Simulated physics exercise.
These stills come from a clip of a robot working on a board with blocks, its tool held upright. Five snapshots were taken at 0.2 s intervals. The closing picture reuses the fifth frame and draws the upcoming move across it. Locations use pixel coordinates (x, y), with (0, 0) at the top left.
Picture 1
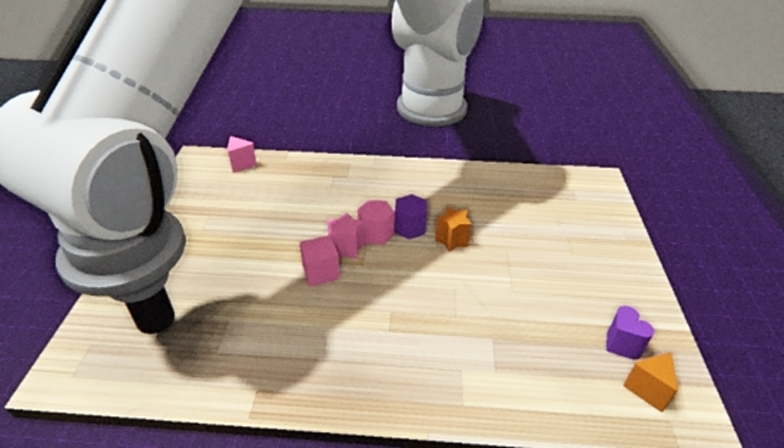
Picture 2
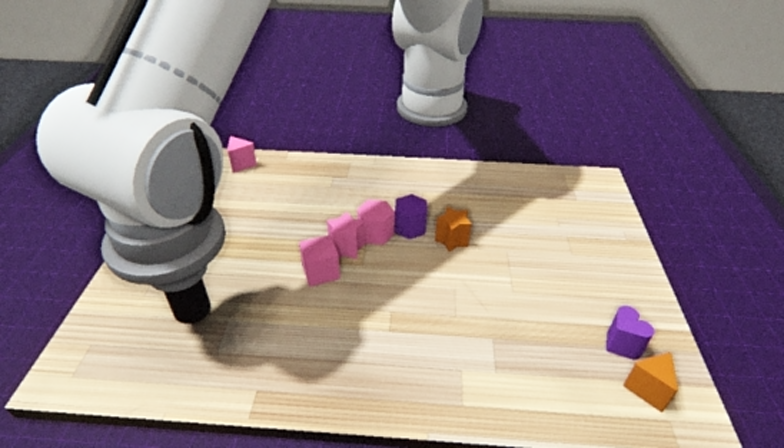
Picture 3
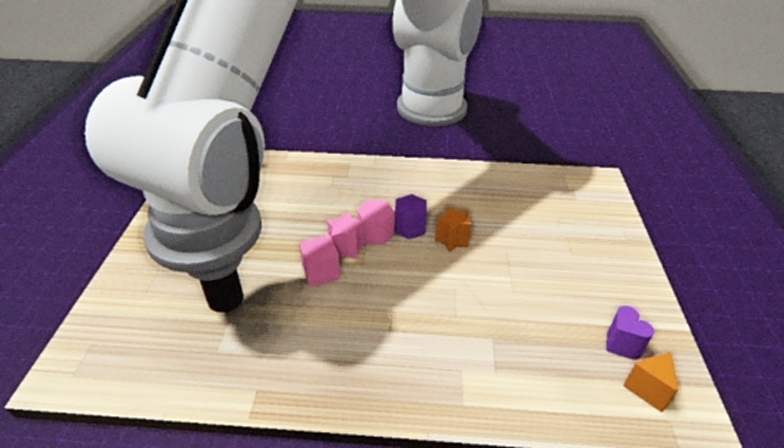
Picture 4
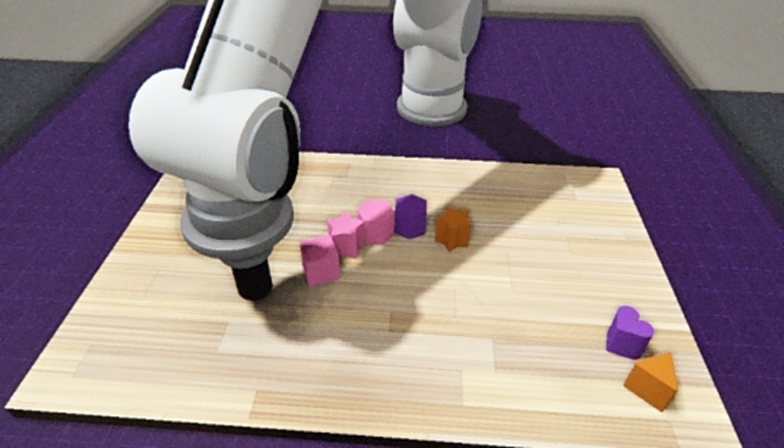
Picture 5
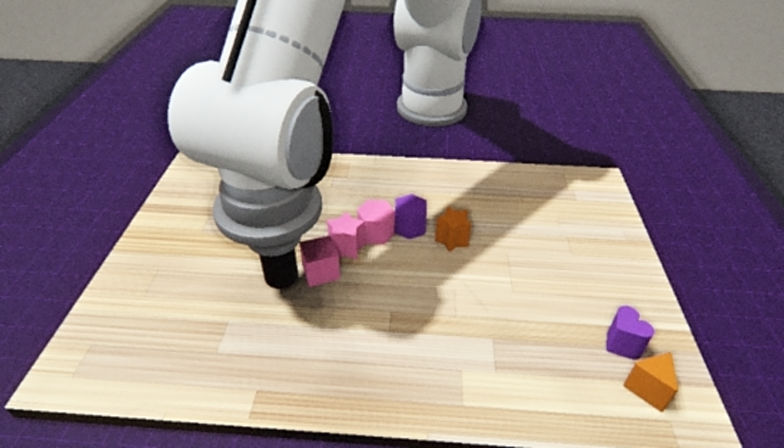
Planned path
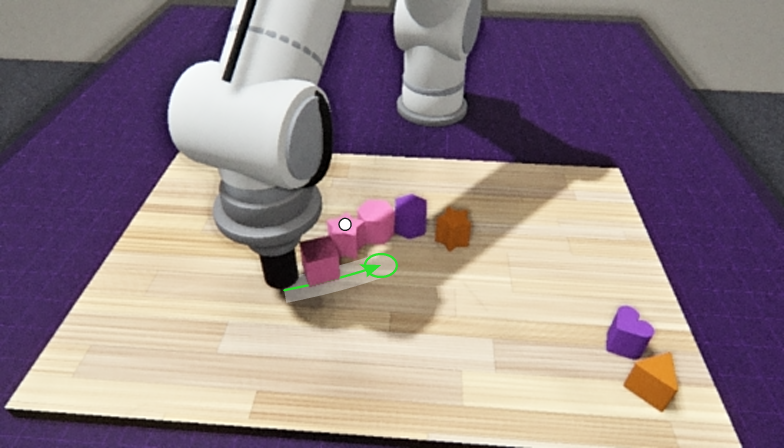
A robot arm with a black tip moved steadily right and slightly away across a wooden board, nearing the pink block at the left of a row, while all the blocks stayed still.
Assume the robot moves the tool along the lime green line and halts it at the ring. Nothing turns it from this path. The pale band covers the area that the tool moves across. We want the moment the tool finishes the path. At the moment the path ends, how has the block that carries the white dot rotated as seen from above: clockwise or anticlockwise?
Prediction: Counterclockwise.
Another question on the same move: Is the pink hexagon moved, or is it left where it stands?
Shifted.
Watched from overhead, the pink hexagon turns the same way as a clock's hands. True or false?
The statement is true.
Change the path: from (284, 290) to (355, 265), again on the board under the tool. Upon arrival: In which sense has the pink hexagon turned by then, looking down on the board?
Seen from overhead, it turns clockwise.
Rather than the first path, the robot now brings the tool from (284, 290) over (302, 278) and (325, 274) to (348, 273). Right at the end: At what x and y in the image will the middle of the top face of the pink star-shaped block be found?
That would be at about pixel (353, 207).
Path on the board, from (284, 290) via (334, 279), ending at (381, 265); the dot is on the pink star-shaped block.
The first path, step by step. One third of the way, tool (317, 270); pink square (334, 239), turned 50° anticlockwise; pink star-shaped block (348, 219), turned 20° clockwise; pink hexagon (378, 209).
Two thirds of the way, tool (350, 261); pink square (356, 227), turned 85° anticlockwise; pink star-shaped block (351, 207), turned 15° anticlockwise; pink hexagon (384, 197), turned 45° clockwise; purple hexagon (417, 202).
At the end, tool (381, 252); pink square (360, 224), turned 95° anticlockwise; pink star-shaped block (350, 205), turned 25° anticlockwise; pink hexagon (384, 196), turned 50° clockwise; purple hexagon (417, 202).
